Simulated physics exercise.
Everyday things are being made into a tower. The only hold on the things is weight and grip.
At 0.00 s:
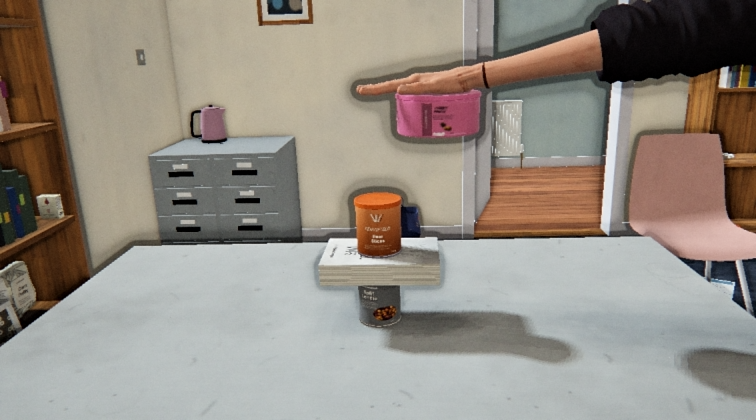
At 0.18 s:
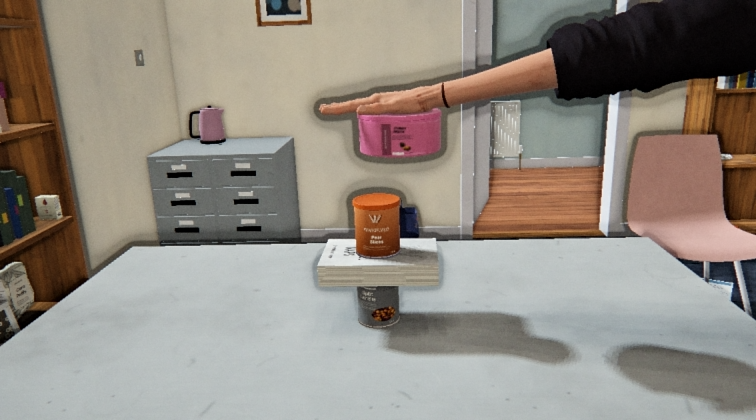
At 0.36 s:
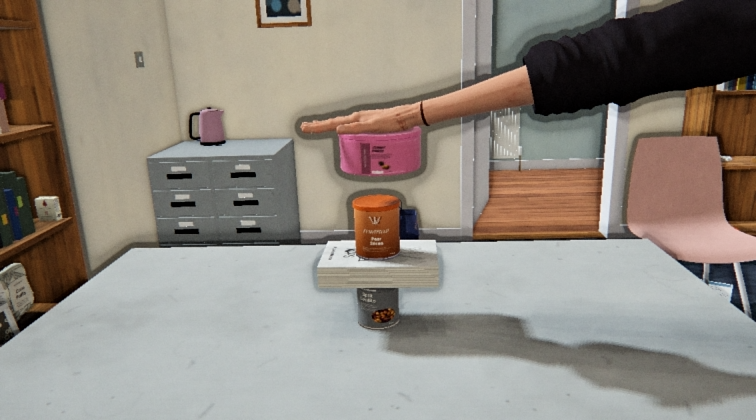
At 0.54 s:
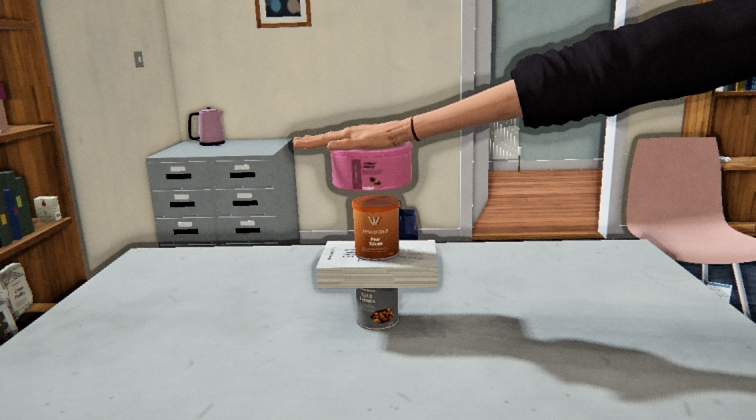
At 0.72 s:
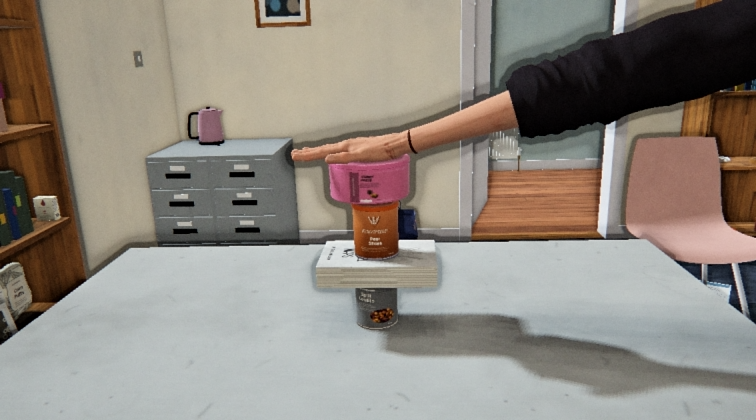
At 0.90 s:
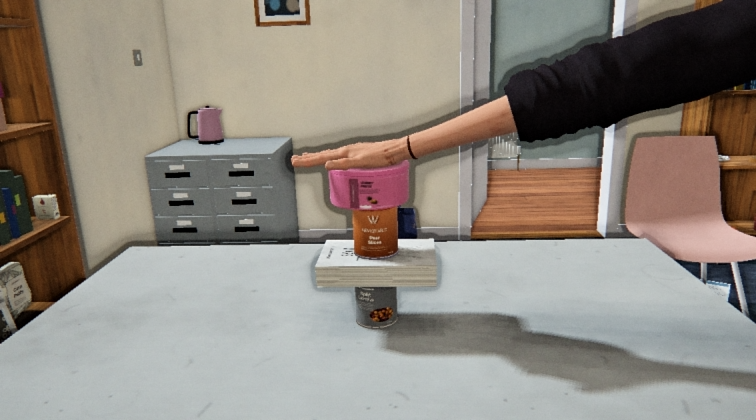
A hand moving left and lowering a pink tub onto an orange pot stacked on a white book and grey pot.
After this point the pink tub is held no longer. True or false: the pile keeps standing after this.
True.
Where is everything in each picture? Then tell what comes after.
The first picture shows coming down; pink tub (438, 112); white book (382, 261).
The second picture shows coming down; pink tub (400, 131); grey pot (378, 296).
The third picture shows coming down; pink tub (380, 149); orange pot (377, 227).
The fourth picture shows coming down; pink tub (371, 164); white book (379, 263).
The fifth picture shows coming down; pink tub (369, 176); grey pot (377, 298).
The sixth picture shows in place under the hand; pink tub (369, 182); orange pot (375, 226).
After 1.10 s, no change.
After 1.30 s, pink tub resting near (369, 182).
In the end (2.0 s), all 4 unmoved. At the end, from the last picture's camera, pink tub near (369, 182). The pile holds.
